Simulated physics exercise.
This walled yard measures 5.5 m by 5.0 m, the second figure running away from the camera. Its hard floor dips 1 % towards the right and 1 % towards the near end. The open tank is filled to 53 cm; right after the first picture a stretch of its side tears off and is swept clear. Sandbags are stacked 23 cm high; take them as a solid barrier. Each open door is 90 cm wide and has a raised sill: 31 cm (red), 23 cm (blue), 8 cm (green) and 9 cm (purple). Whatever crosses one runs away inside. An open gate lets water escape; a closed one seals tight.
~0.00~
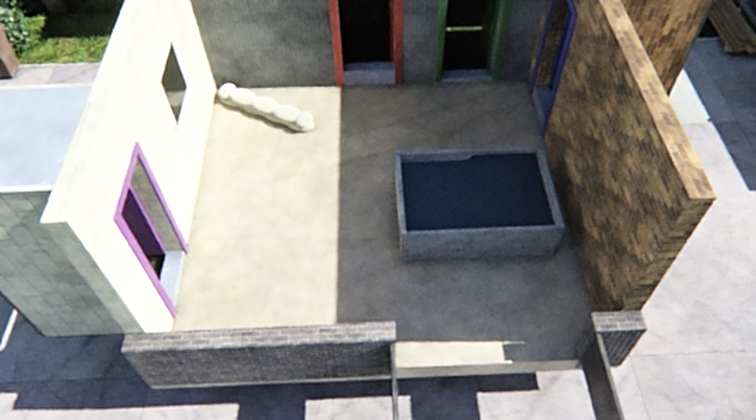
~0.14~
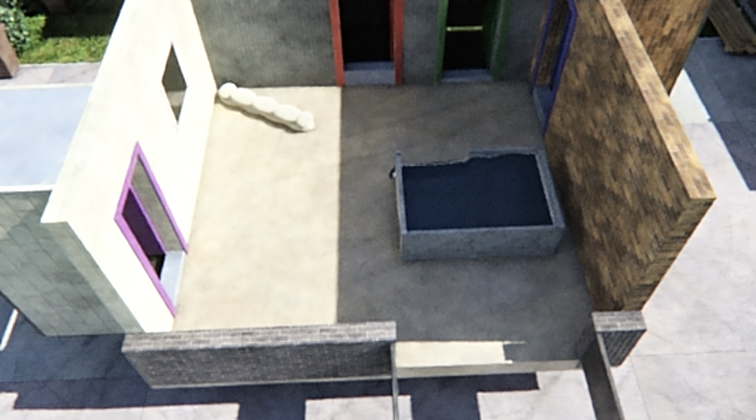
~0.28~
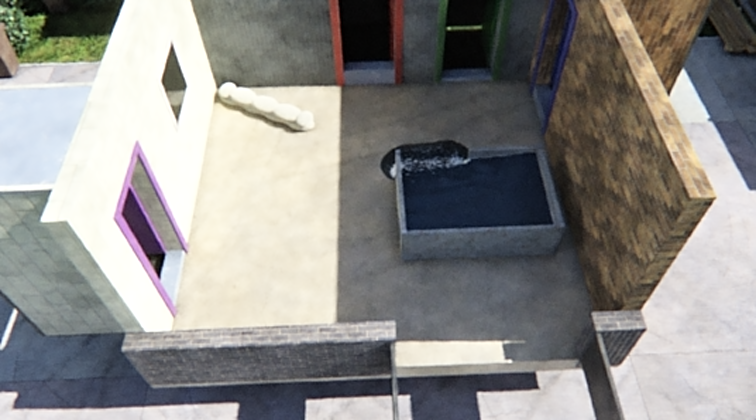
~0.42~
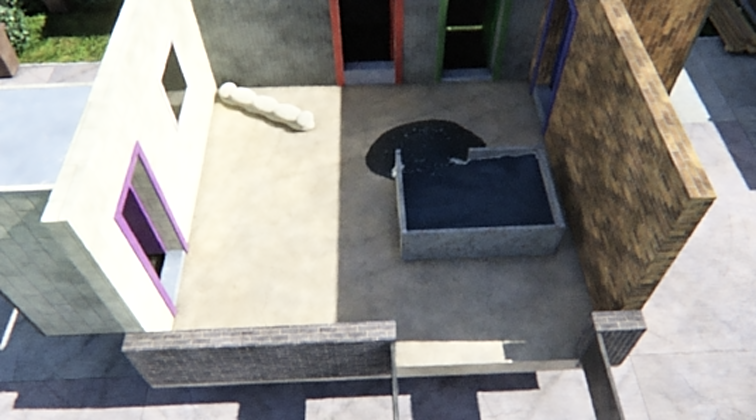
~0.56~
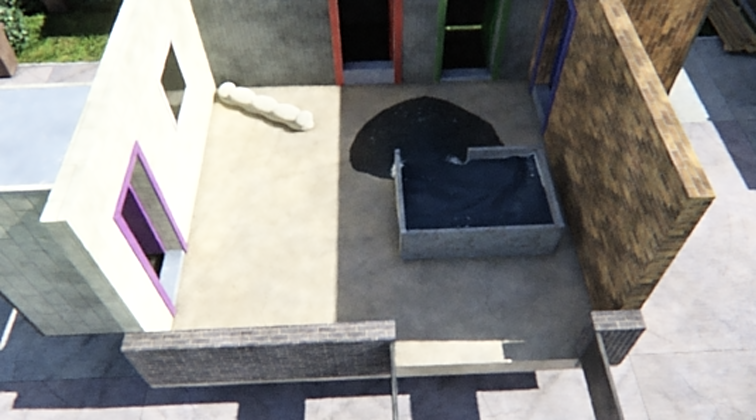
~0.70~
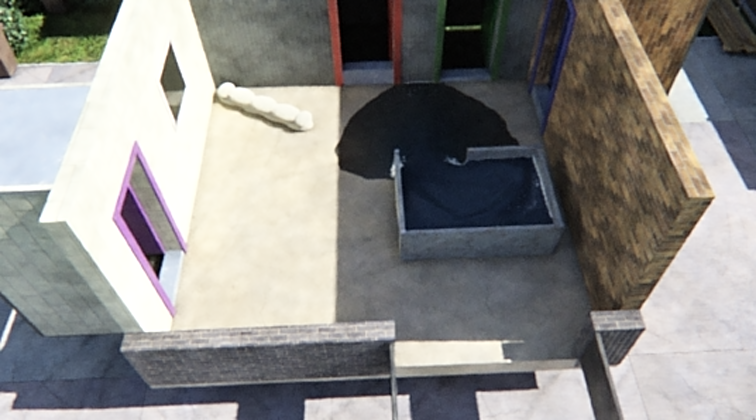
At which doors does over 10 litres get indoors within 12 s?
The water let in: At the red door it does not reach the limit; at the blue door it keeps below the limit; at the green door it passes the limit; at the purple door it keeps below the limit.
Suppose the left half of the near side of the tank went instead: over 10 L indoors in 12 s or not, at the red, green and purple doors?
Against that limit: Red below, green not over, purple below.
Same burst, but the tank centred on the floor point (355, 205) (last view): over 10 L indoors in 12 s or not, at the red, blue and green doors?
Then: Red below, blue under, green under.
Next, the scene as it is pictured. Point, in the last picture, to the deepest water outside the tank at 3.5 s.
At about (245, 95).
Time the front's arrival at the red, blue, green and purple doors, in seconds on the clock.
Red 0.9 s, blue 1.3 s, green 0.9 s, purple 5.5 s.
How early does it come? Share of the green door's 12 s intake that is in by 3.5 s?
About 75 per cent.
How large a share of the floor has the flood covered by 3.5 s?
Near 40 per cent is wet.
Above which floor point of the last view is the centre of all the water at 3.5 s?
Near (421, 153).
After 1.4 s water covers 25 % of the floor and is deepest (28 cm) near (418, 175); red door 22 cm at the sill, 0 L in, blue door 2 cm at the sill, 0 L in, green door 18 cm at the sill, 10 L in, purple door not reached.
After 2.2 s water covers 25 % of the floor and is deepest (22 cm) near (400, 97); red door 19 cm at the sill, 0 L in, blue door 10 cm at the sill, 0 L in, green door 17 cm at the sill, 43 L in, purple door not reached.
After 3.5 s water covers 40 % of the floor and is deepest (28 cm) near (245, 95); red door 13 cm at the sill, 0 L in, blue door 13 cm at the sill, 0 L in, green door 14 cm at the sill, 75 L in, purple door not reached.
After 7.0 s water covers 75 % of the floor and is deepest (16 cm) near (525, 100); red door 8 cm at the sill, 0 L in, blue door 15 cm at the sill, 0 L in, green door 9 cm at the sill, 97 L in, purple door 2 cm at the sill, 0 L in.
After 12.0 s water covers 85 % of the floor and is deepest (10 cm) near (587, 327); red door 4 cm at the sill, 0 L in, blue door 7 cm at the sill, 0 L in, green door 5 cm at the sill, 101 L in, purple door 4 cm at the sill, 0 L in.
